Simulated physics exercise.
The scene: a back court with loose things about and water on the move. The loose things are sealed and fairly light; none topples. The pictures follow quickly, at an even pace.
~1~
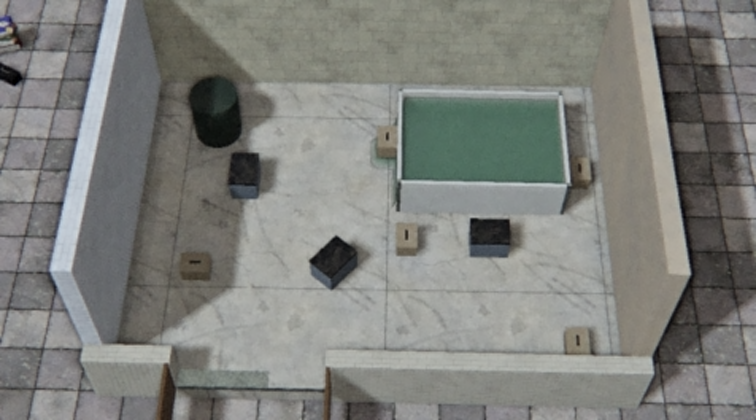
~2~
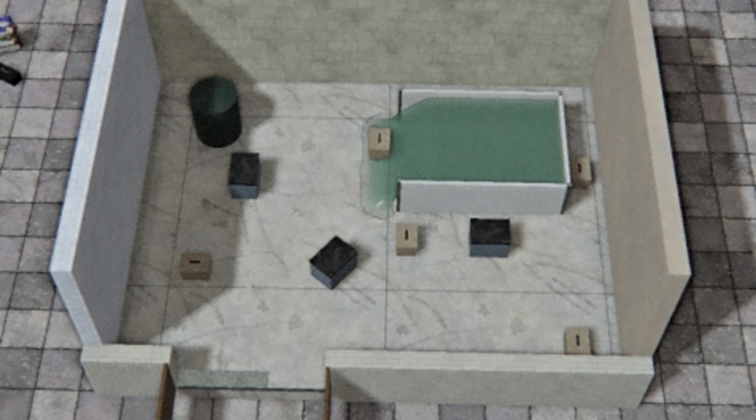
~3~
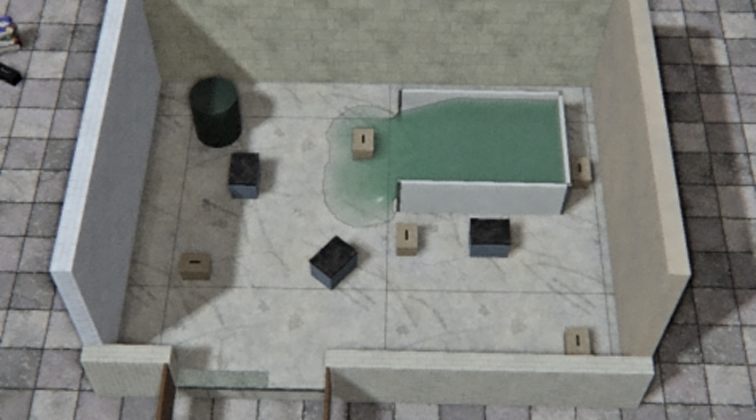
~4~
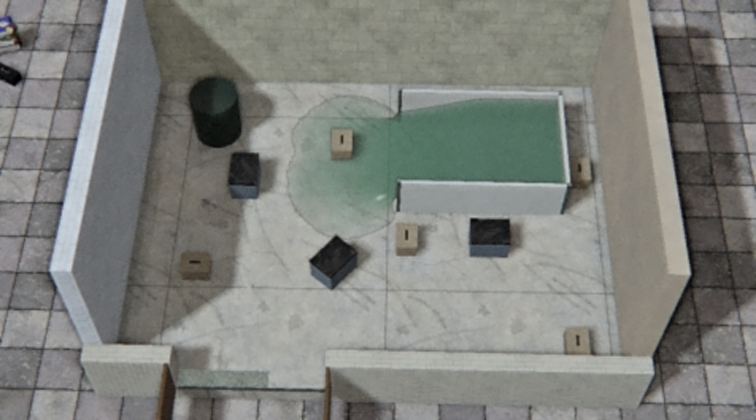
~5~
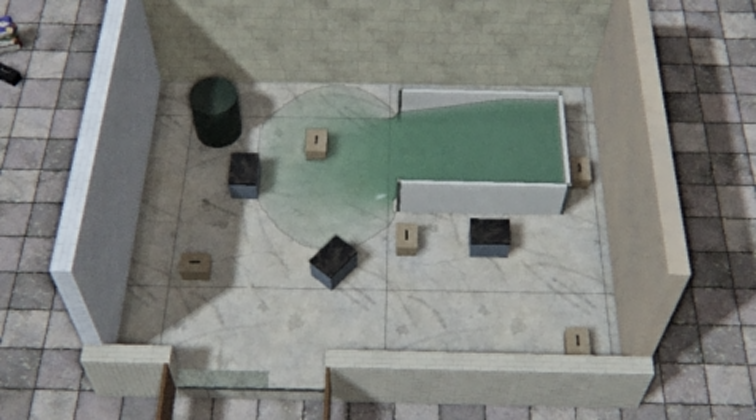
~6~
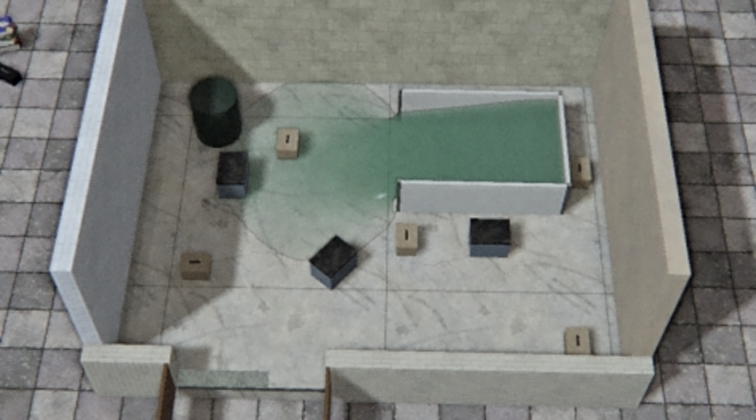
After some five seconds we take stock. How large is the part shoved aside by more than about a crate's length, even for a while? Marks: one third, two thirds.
Share: One to two thirds.
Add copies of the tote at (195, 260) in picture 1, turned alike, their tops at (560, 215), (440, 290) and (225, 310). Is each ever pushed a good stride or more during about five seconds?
As listed: Under that, under that, moved that far.
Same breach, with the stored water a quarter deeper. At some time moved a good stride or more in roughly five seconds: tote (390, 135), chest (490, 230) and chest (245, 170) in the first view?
In that order: Moved that far, short of that, swept aside.
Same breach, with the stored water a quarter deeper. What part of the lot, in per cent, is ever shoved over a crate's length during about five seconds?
Close to 40 %.
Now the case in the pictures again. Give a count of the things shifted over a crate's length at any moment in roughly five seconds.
That makes 3.
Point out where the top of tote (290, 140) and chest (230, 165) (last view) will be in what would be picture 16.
At about (158, 149) and (149, 169).
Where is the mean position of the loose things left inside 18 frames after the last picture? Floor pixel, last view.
Around (363, 251).
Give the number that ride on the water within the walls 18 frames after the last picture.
It comes to 3.
A moment on, 2 of 8 are well off their spots; 1 afloat.
Next, 3 of 8 are well off their spots; 3 afloat.
Later, 3 of 8 are well off their spots; 3 afloat.
In the end, 3 of 8 are well off their spots, and 3 have been at some point; 2 afloat.
